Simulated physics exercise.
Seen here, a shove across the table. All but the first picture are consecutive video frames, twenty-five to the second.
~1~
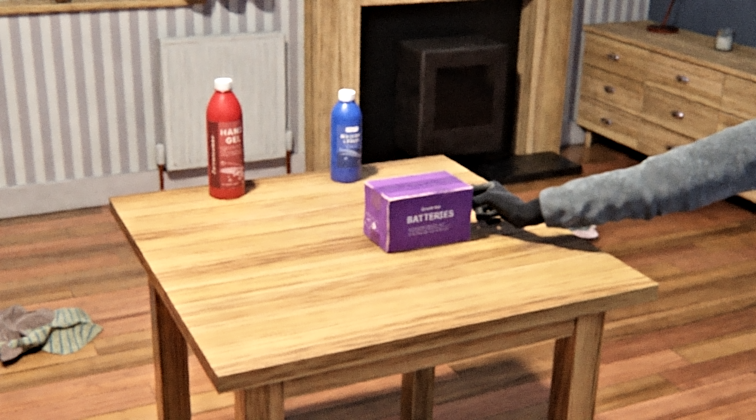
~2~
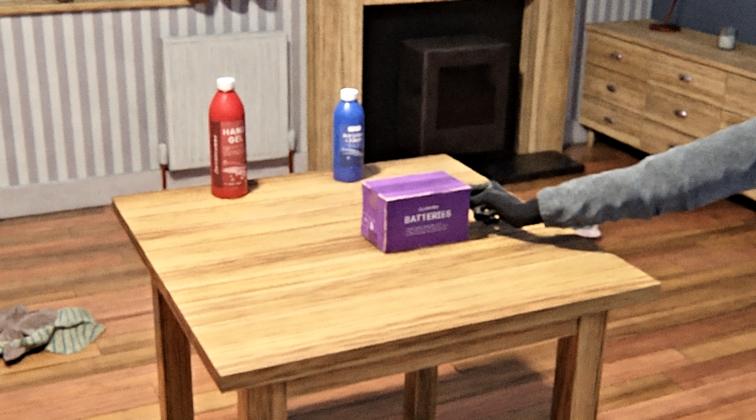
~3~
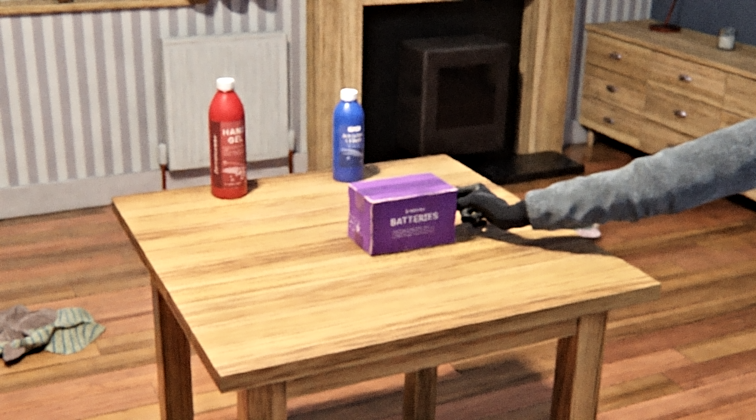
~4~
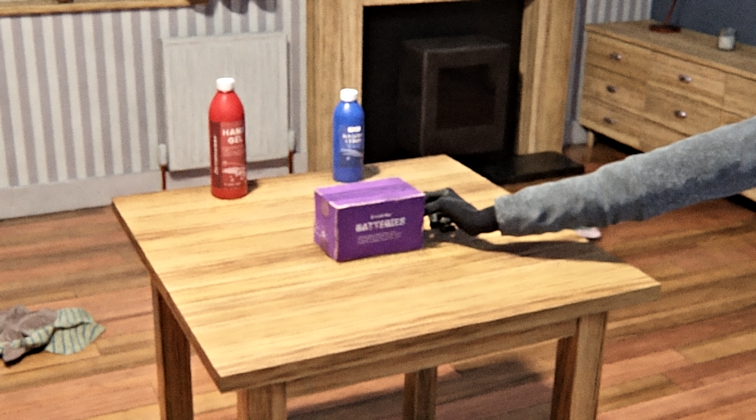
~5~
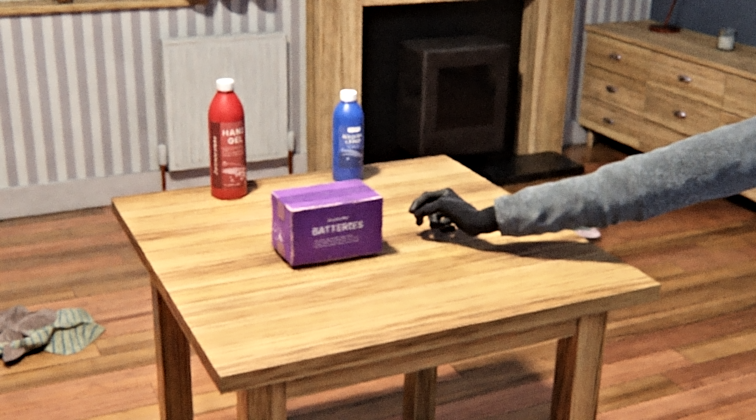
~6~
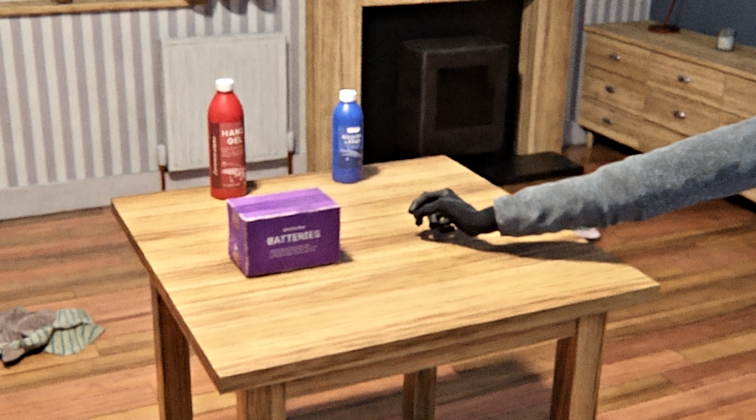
To begin with, a dark-gloved hand on a grey-sleeved arm rests against a purple box of batteries on a wooden table, near a red bottle and a blue bottle. The hand pushes the box leftward, then halts while the box slides on alone, opening a clear gap between them.
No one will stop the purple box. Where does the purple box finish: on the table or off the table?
The purple box goes over the edge.
Then, 0.20 s later than the last frame, purple box now off the table.
Then, 0.50 s later than the last frame, things are still on the move.
When it is over, off the table, purple box.
